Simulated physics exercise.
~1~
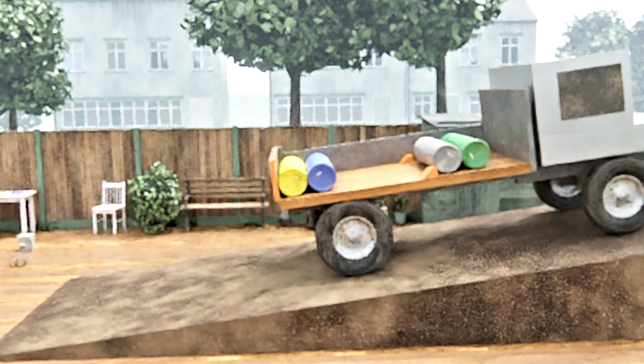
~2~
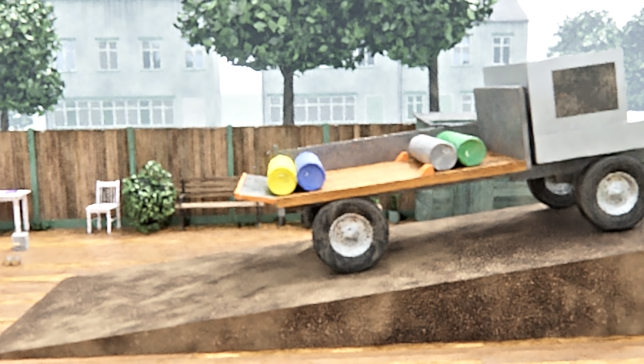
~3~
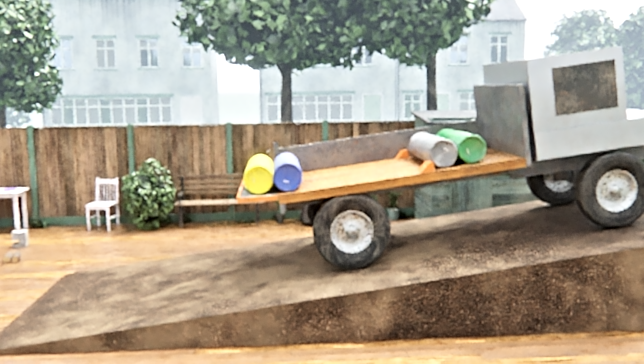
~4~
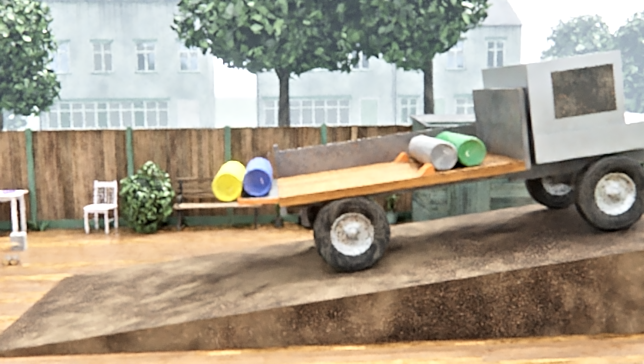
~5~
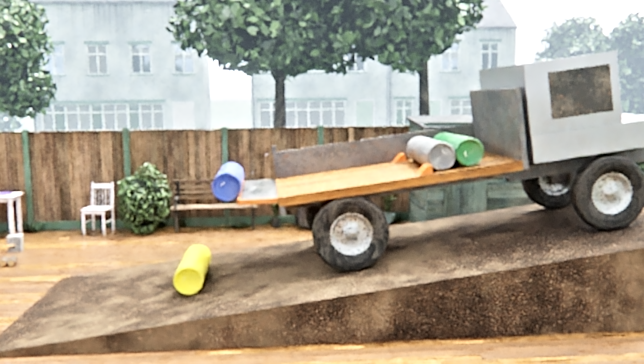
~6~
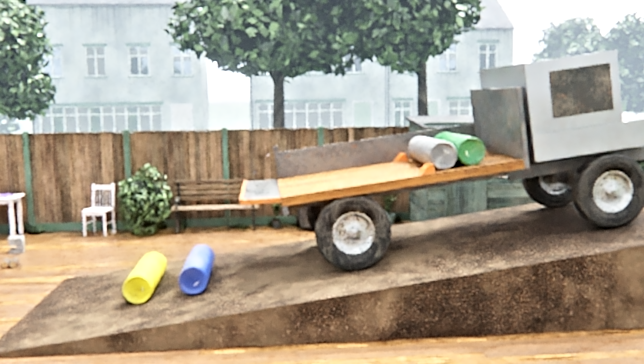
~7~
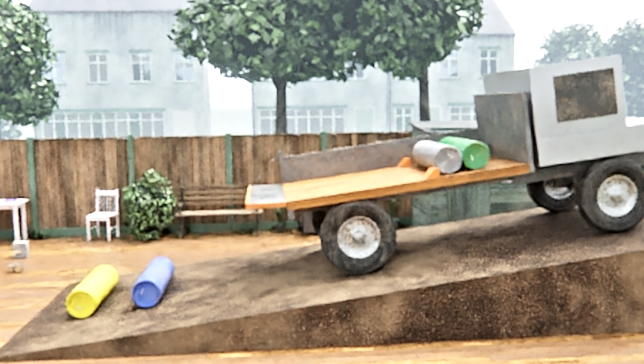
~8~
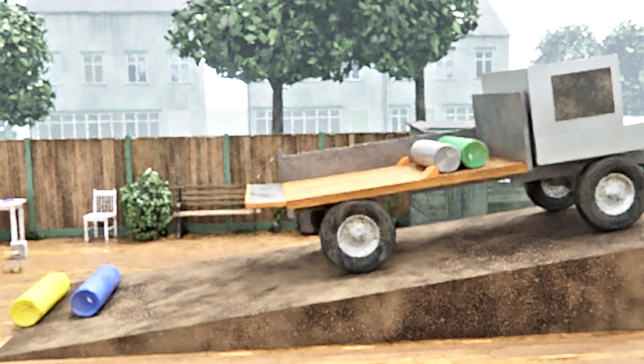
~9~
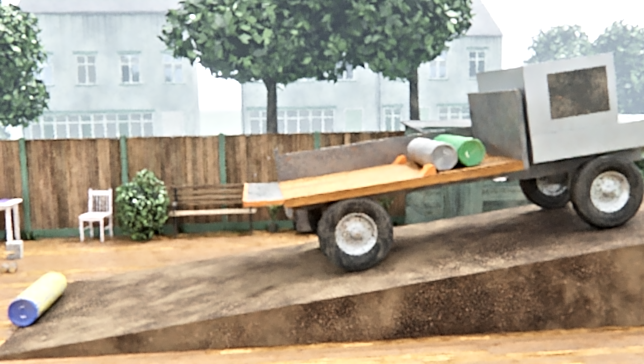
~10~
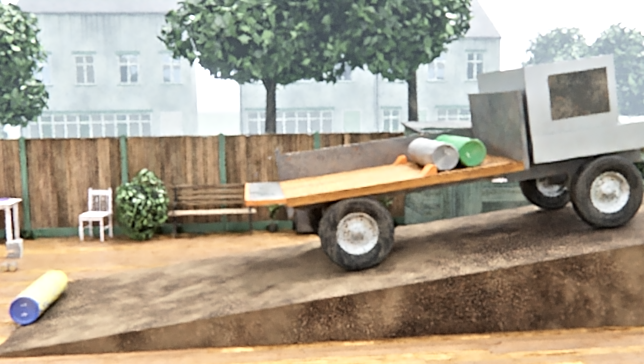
Yellow and blue cylinders rolling off a sloping truck's lowered tailgate and down the ramp, while grey and green ones stay aboard.
